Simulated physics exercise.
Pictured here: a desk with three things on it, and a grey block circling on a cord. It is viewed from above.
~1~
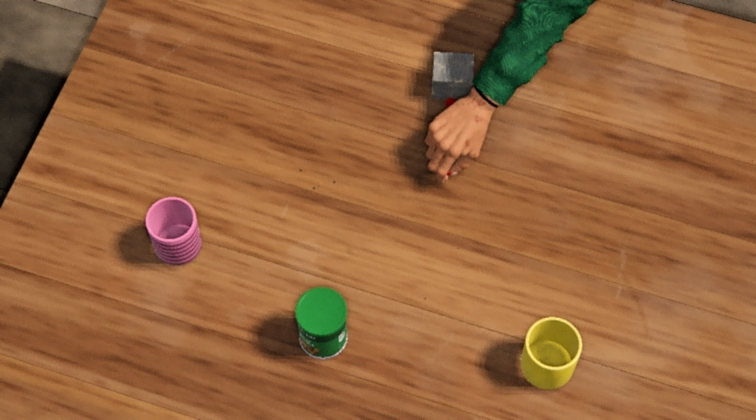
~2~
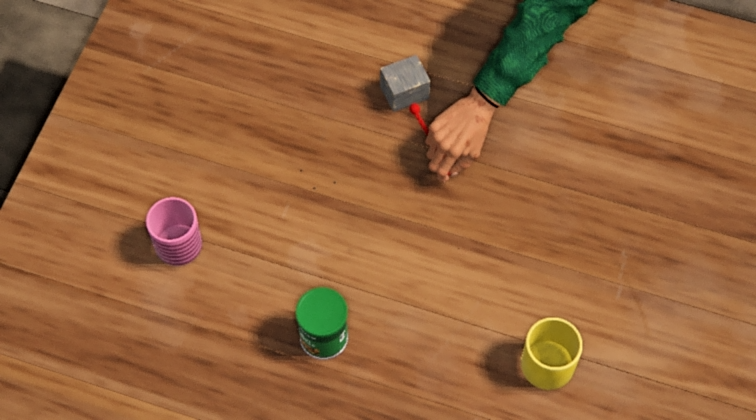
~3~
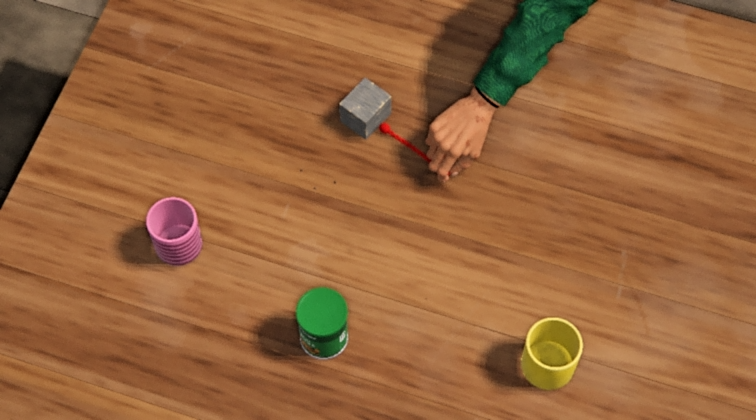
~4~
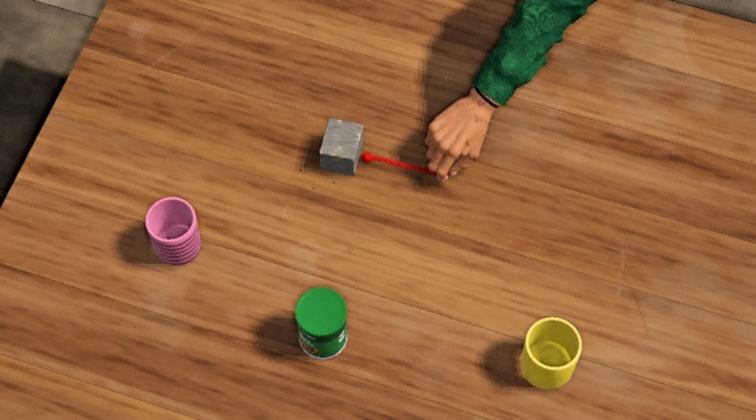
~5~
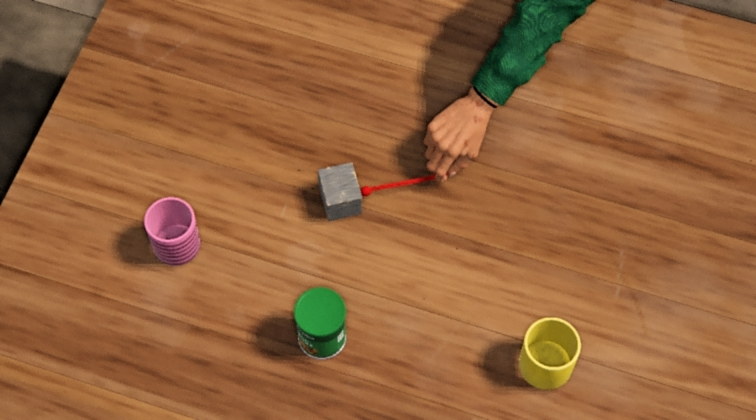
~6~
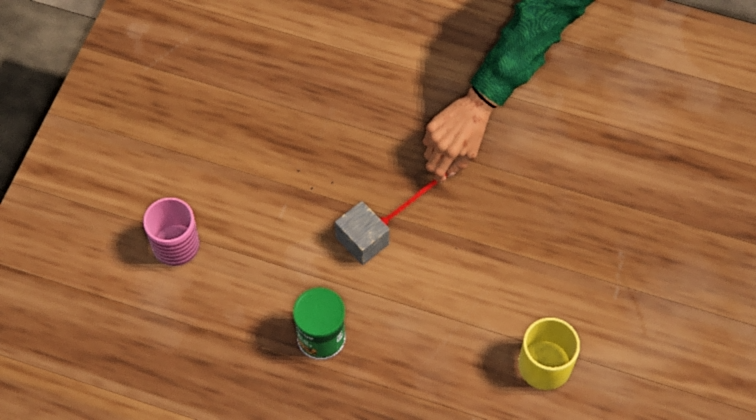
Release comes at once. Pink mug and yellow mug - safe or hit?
Pink mug - safe; yellow mug - hit.
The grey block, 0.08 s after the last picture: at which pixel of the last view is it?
At that time it sits close to pixel (440, 292).
Then, 0.08 s later than the last view, block near (440, 292).
Then, 0.20 s later than the last view, block near (503, 340); yellow mug pushed aside.
Finally, block near (494, 345); yellow mug pushed aside. The pink mug escapes it and the yellow mug is struck.
